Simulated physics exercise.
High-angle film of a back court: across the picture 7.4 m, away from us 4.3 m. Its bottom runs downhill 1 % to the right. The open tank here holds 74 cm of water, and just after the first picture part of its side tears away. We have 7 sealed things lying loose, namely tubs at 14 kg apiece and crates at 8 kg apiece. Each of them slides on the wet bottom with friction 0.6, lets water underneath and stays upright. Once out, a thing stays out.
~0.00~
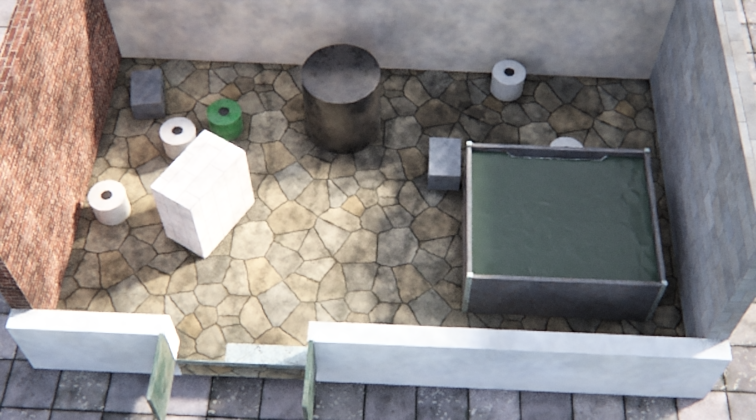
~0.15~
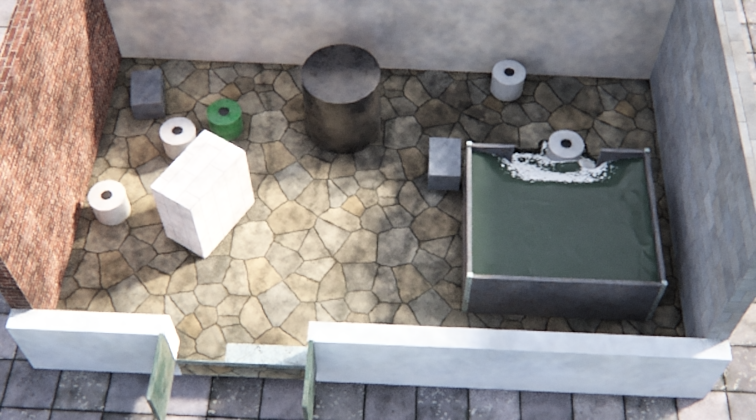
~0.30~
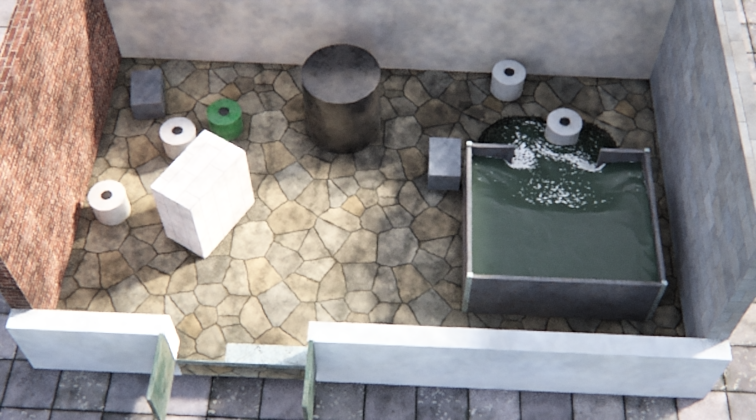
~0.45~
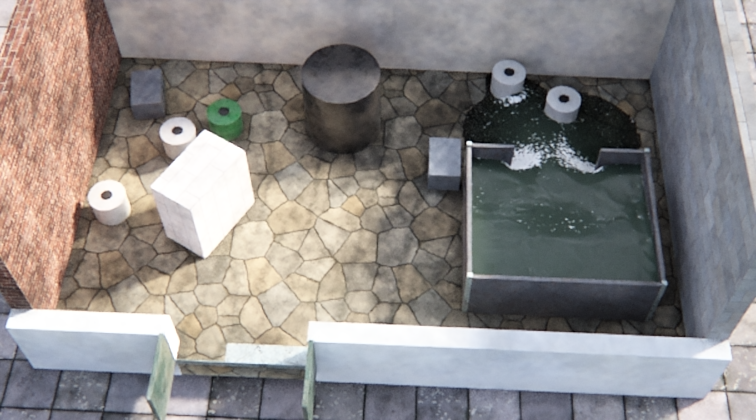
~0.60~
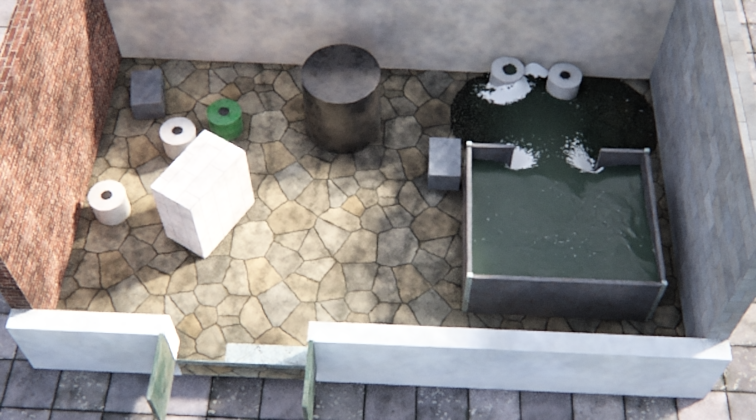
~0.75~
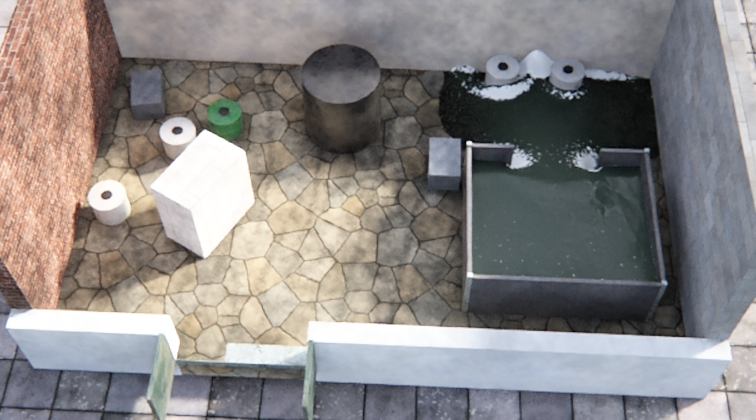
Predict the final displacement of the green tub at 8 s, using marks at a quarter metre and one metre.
It will scarcely move.
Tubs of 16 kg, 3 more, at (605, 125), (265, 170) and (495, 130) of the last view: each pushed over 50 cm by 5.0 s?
The first one ends up beyond that, the second inside that, the third beyond that.
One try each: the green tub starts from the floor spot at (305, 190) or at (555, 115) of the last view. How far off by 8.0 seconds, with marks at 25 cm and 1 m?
One try each gives this: It remains roughly in place, then it wanders off a long way.
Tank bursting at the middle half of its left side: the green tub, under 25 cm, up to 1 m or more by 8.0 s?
Afterwards the green tub is carried a long way.
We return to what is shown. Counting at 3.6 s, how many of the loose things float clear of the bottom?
The number is 2.
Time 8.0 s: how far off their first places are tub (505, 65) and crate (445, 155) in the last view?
Taking them in turn, the shifts are 250 cm and 30 cm.
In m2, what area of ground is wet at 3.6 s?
Somewhere around 21 m2, roughly.
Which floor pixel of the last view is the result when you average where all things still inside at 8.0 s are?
Mean floor pixel: About (325, 183).
After 1.6 s the green tub is near (223, 112), 0.0 m from its start, aground; 0 of 7 are out; 1 afloat.
After 3.6 s the green tub is near (223, 112), 0.0 m from its start, aground; 0 of 7 are out; 2 afloat.
After 5.6 s the green tub is near (220, 115), 0.1 m from its start, aground; 0 of 7 are out; 3 afloat.
After 8.0 s the green tub is near (224, 118), 0.1 m from its start, aground; 0 of 7 are out; 3 afloat.
